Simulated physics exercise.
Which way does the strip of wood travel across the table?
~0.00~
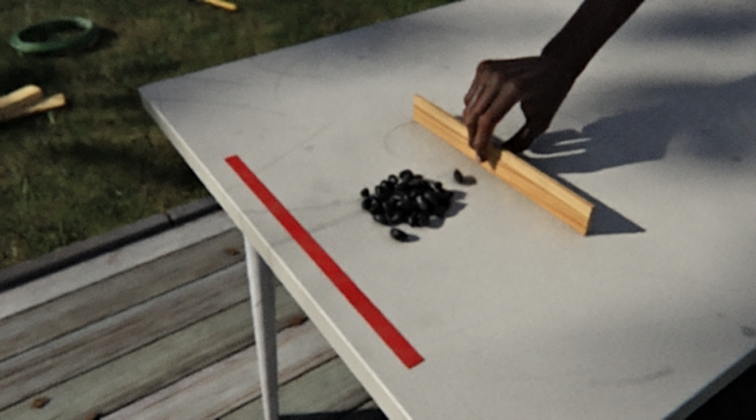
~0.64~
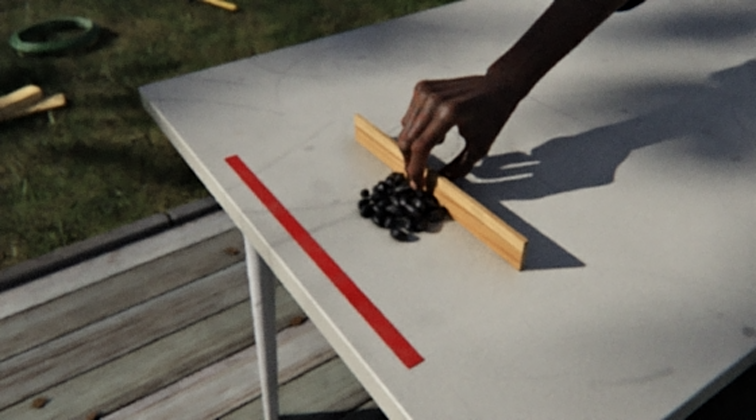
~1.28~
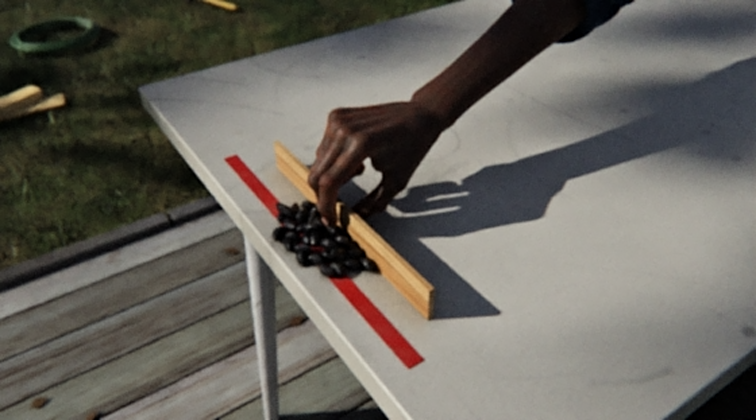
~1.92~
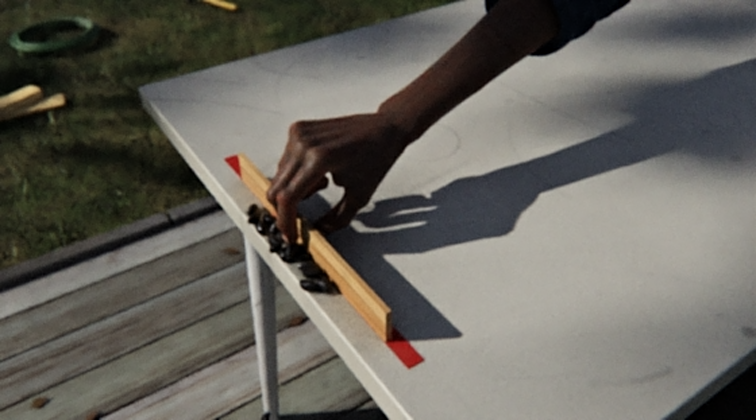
The strip of wood moves to the left, toward the red tape near the table's edge.
A hand slides a wooden strip to red tape, pushing some black beans off the table.
